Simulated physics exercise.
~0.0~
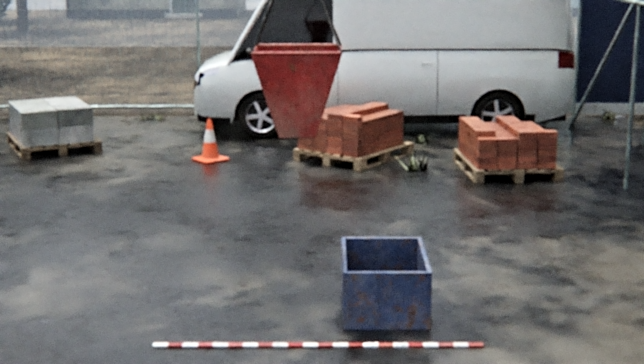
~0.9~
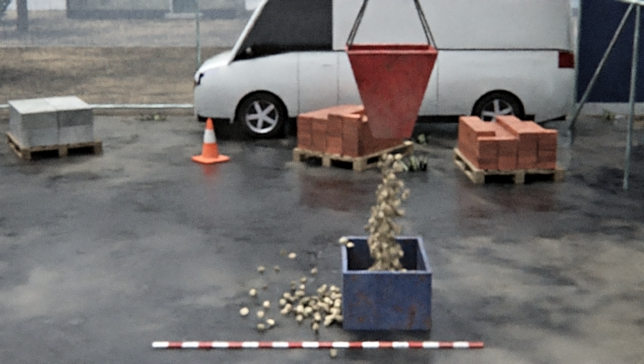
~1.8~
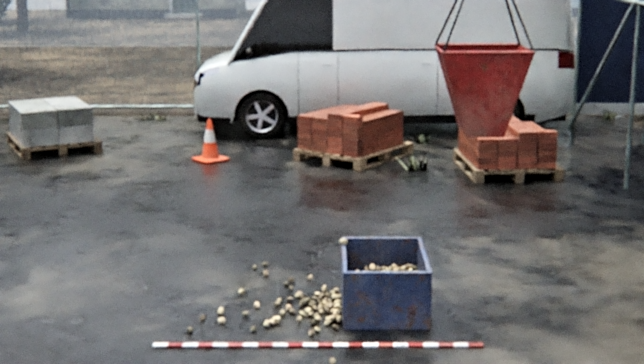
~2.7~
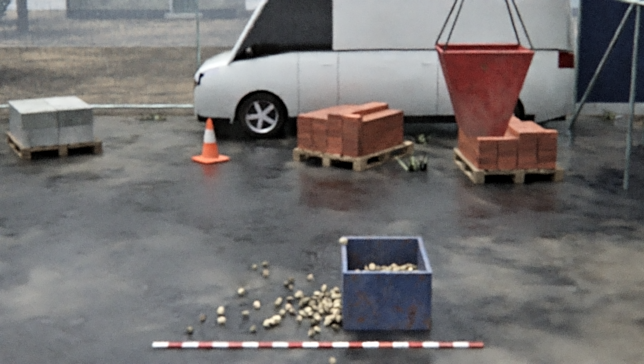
To begin with, a red skip hangs in front of a parked white van on a wet yard, with brick pallets, an orange cone and an open blue bin nearby. The skip moves to the right, and pale stones pour from its bottom towards the bin. Most drop inside, while some land on the ground to the left. The skip continues right and empties, stopping in front of the right-hand brick stack. Finally, everything is still, with most of the stones in the bin and a small scatter lying to its left.
